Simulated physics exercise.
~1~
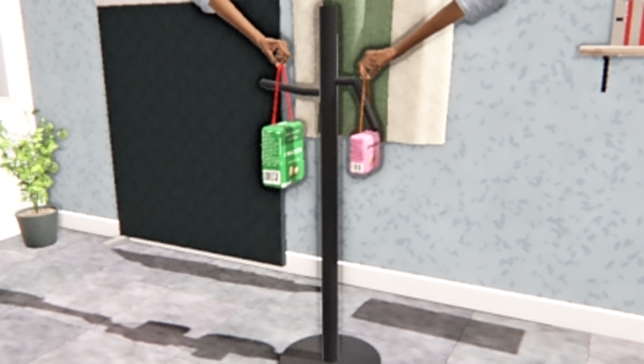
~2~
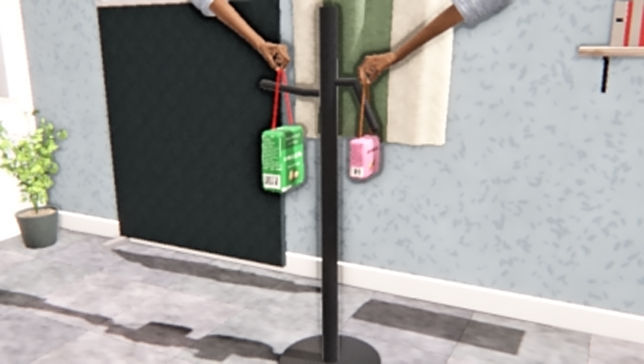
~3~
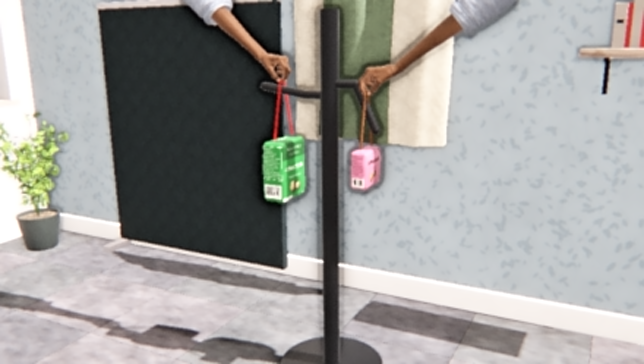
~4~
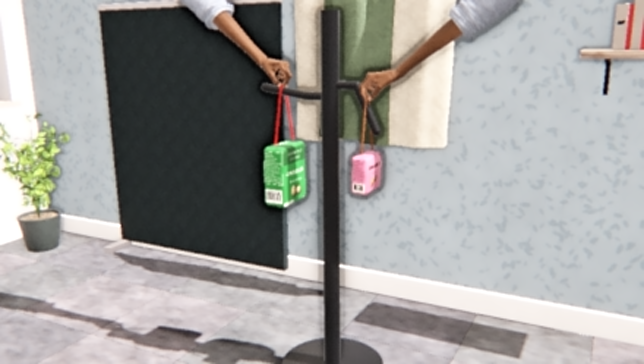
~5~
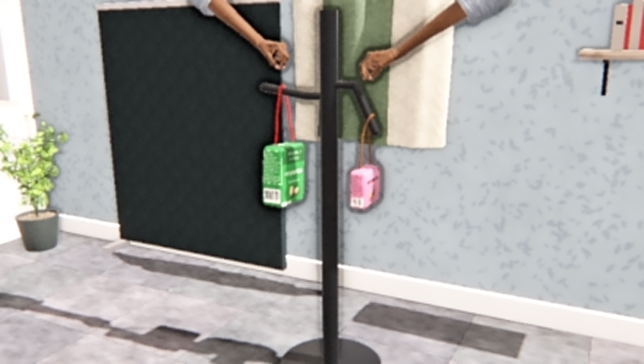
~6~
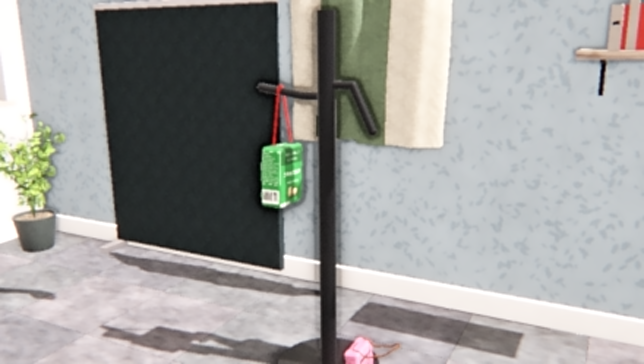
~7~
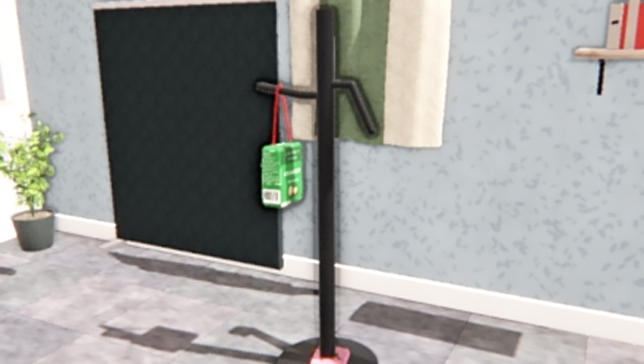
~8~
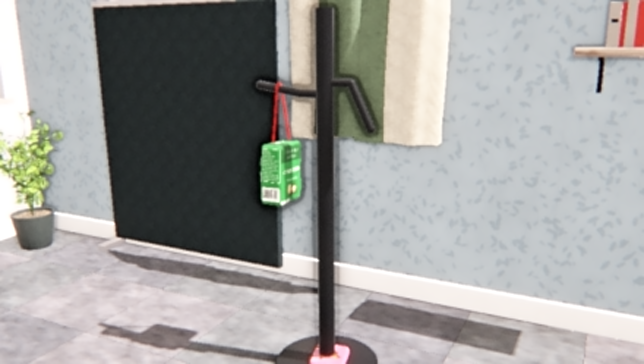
A green bag on a red loop and a smaller pink pouch are lowered by two hands toward the pegs of a black stand, in a room with a dark panel and a potted plant. The loops come down over the pegs, the green bag at left and the pink pouch at right. The hands let go and draw back, and the pouch slides down the drooping right peg. It slips off and drops to the floor by the stand's base, ending on its side, while the green bag stays hanging upright.
